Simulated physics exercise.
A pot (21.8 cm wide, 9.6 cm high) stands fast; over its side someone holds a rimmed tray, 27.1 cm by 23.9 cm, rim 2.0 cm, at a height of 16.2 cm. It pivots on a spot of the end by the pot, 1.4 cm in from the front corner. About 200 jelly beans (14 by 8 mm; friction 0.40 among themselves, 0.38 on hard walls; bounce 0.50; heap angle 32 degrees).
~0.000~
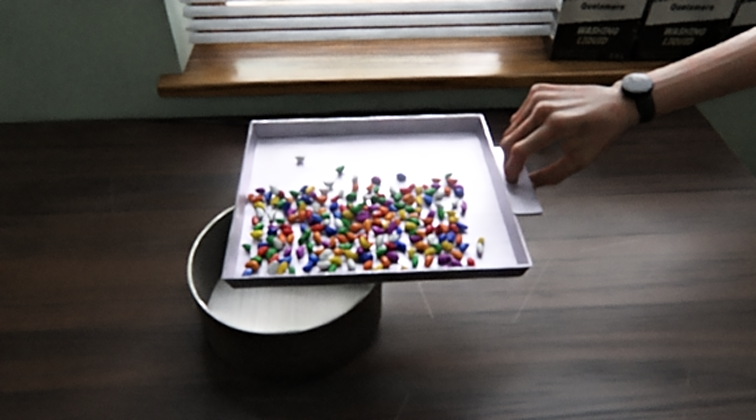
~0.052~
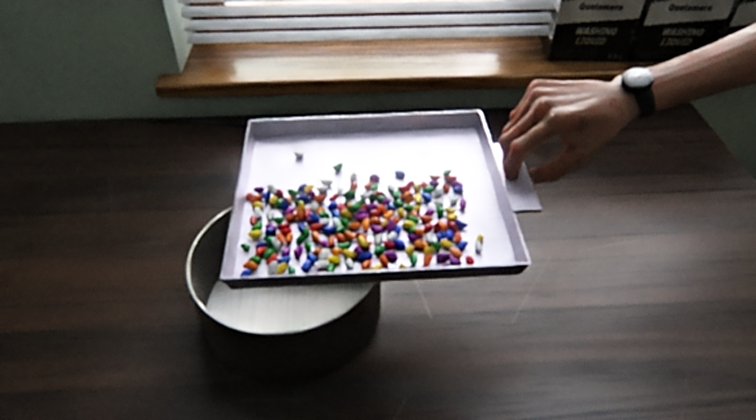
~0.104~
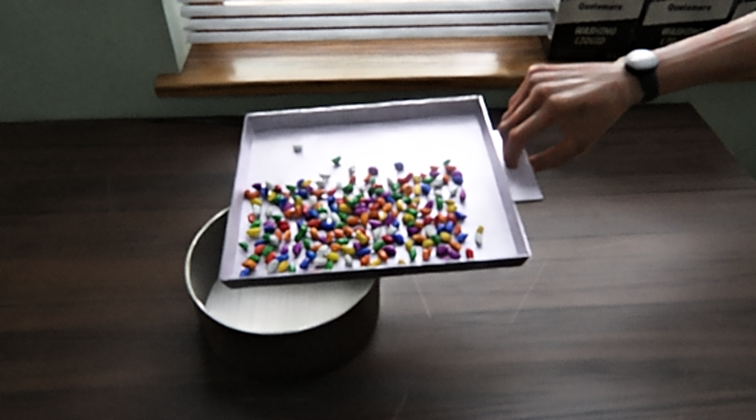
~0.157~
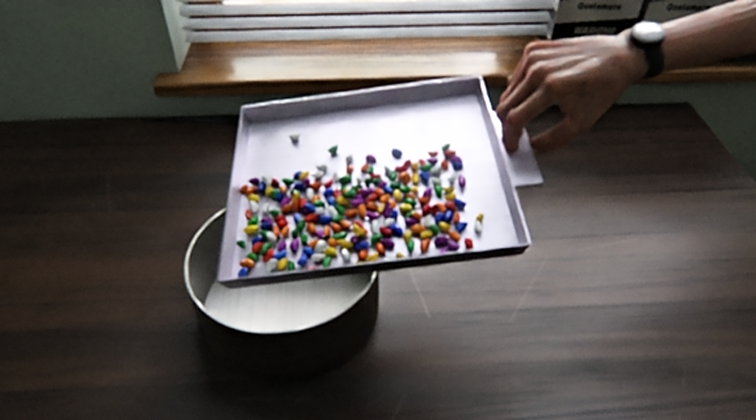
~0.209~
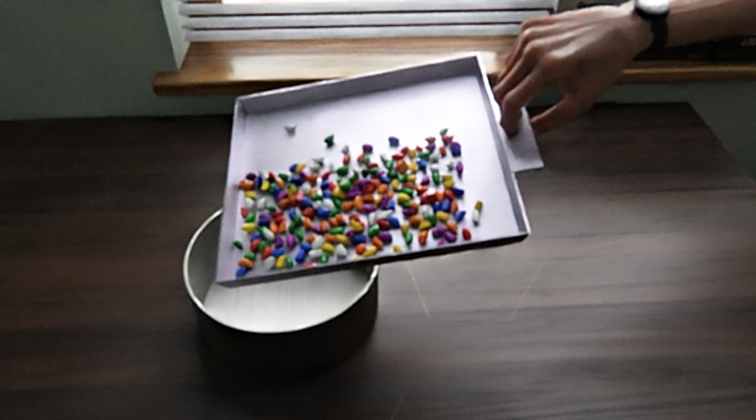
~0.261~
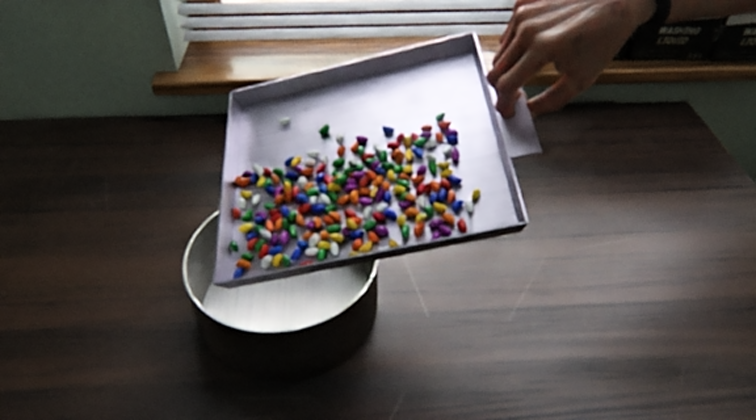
A shallow white rimmed tray of small multicoloured jelly beans tilts above a dark wooden table, seen from above and in front, with a window and wooden sill behind. A hand wearing a dark-strapped watch grips its right side, and a round grey pot stands below its left end. The hand raises the right side, sloping the tray down leftward, while the beans stay spread across it and the camera stays still.
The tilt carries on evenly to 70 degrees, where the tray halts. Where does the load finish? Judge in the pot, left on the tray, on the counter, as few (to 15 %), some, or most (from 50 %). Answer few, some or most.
Pot: Few, tray: Some, counter: Most.
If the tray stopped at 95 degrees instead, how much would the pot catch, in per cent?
It would be near 0 per cent.
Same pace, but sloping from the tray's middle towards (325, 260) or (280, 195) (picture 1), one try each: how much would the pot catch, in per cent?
Some 0 and 35 per cent.
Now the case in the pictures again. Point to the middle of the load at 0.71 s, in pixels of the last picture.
Around (243, 227).
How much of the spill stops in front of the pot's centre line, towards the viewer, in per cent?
Some 100 per cent.
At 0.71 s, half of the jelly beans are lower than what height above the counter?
Some 22 cm.
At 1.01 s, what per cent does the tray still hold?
Roughly 40 per cent.
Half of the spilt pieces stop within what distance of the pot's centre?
About 20 cm.
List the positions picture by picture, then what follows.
In the first frame, tray tilt 0 degrees, front corners at (229, 274) and (525, 262); middle of the pieces at (356, 227); pot at (287, 254).
In the second frame, tray tilt 1 degrees, front corners at (227, 274) and (524, 259); middle of the pieces at (355, 226).
In the third frame, tray tilt 4 degrees, front corners at (225, 275) and (524, 251), lowest corner left front; middle of the pieces at (353, 221).
In the fourth frame, tray tilt 9 degrees, front corners at (223, 276) and (523, 240), lowest corner left front; middle of the pieces at (351, 214).
In the fifth frame, tray tilt 14 degrees, front corners at (221, 277) and (522, 229), lowest corner left front; middle of the pieces at (348, 206).
In the sixth frame, tray tilt 19 degrees, front corners at (219, 278) and (520, 218), lowest corner left front; middle of the pieces at (344, 200); pot at (282, 252). The tray's pace is about 95 degrees a second.
After 0.53 s, tilt 45 degrees; the tray holds 100 %, the pot 0 %.
Then, at 0.71 s, tilt 62 degrees; the tray holds 100 %, the pot 0 %.
After 1.01 s, tilt 70 degrees; the tray holds 40 %, the pot 0 %.
At rest (2.4 s), pot 0 %, tray 25 %, counter 75 %.
